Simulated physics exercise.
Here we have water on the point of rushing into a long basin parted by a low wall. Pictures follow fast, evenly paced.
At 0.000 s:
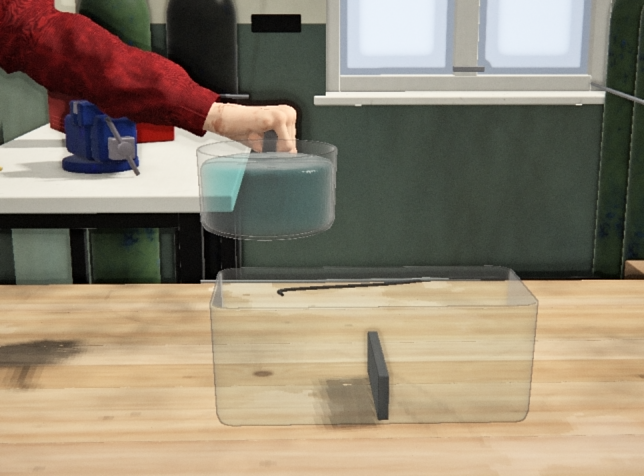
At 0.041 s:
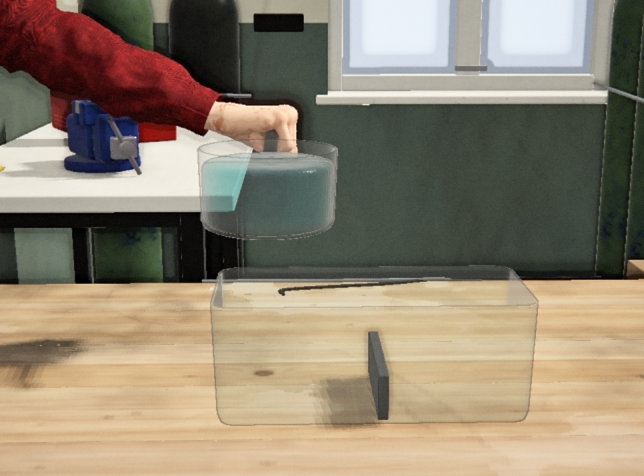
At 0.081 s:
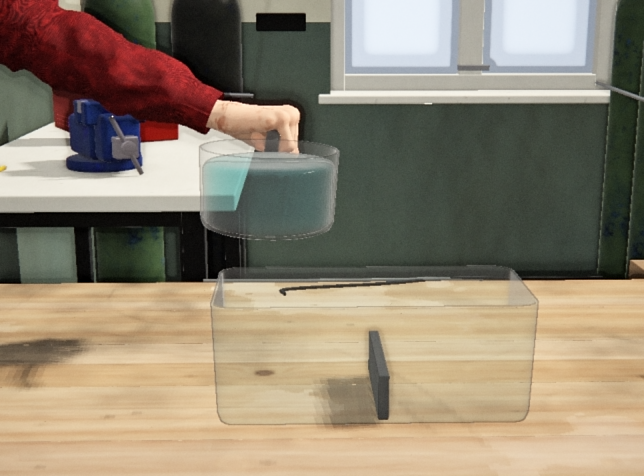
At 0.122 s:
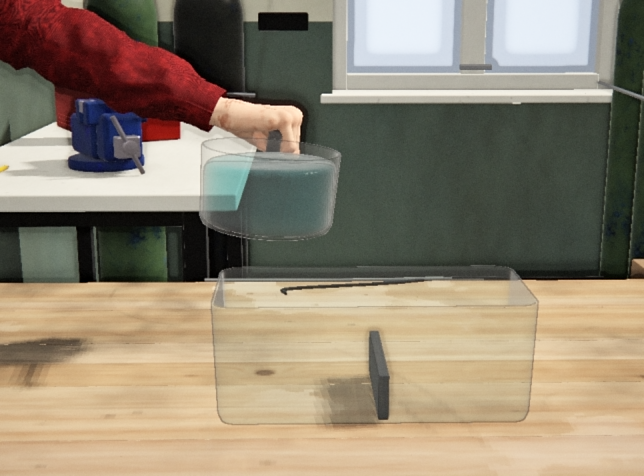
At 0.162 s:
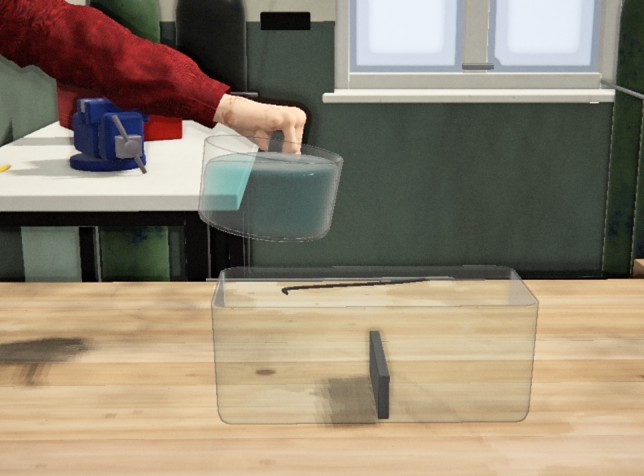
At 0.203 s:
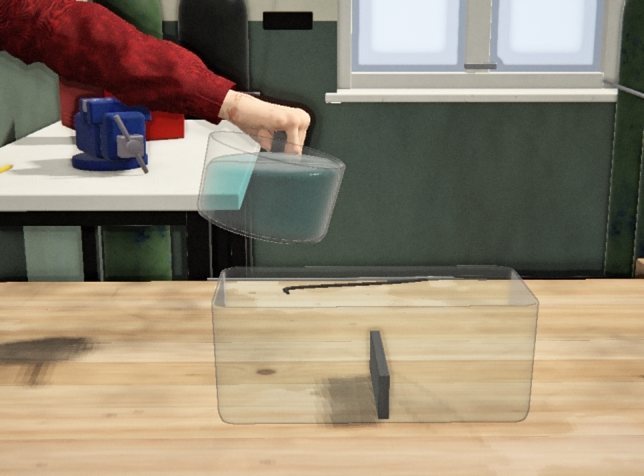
At the start, a hand in a red sleeve holds a round clear container of blue-green water level above a long, clear basin with a low dark wall inside. The container then leans slightly to the right, slowly at first and then more noticeably, while the basin stays still on the wooden table.
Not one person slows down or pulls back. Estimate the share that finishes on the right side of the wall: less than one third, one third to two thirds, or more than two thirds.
I expect the share right of the wall to be at least a third but at most two thirds.
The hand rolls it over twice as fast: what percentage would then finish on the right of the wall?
I'd say close to 35 per cent.
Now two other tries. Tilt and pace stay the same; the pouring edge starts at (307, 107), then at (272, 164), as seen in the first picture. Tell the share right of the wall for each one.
In order, some 45 and 10 percent.
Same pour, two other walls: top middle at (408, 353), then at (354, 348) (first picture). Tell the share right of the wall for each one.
Estimated: 25 % first, 75 % second.
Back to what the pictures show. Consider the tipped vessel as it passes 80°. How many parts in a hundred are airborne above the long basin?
It's close to 30 per cent.
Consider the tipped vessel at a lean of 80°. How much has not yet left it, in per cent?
Looks like roughly 50 percent is still held.
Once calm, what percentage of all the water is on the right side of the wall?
60 % or thereabouts.
Then, 0.57 s in, the tilt is 80° and 50 per cent is still to pour, 2 is left of the wall and 17 right of it.
Then, 0.84 s in, the tilt is 115° and 6 per cent is still to pour, 30 is left of the wall and 59 right of it.
Then, 1.12 s in, the tilt is 117° and 0 per cent is still to pour, 40 is left of the wall and 59 right of it.
Then, 1.42 s in, the tilt is 117° and 0 per cent is still to pour, 40 is left of the wall and 59 right of it.
Finally, 40 per cent lies left of the wall, 59 right of it and 1 outside.
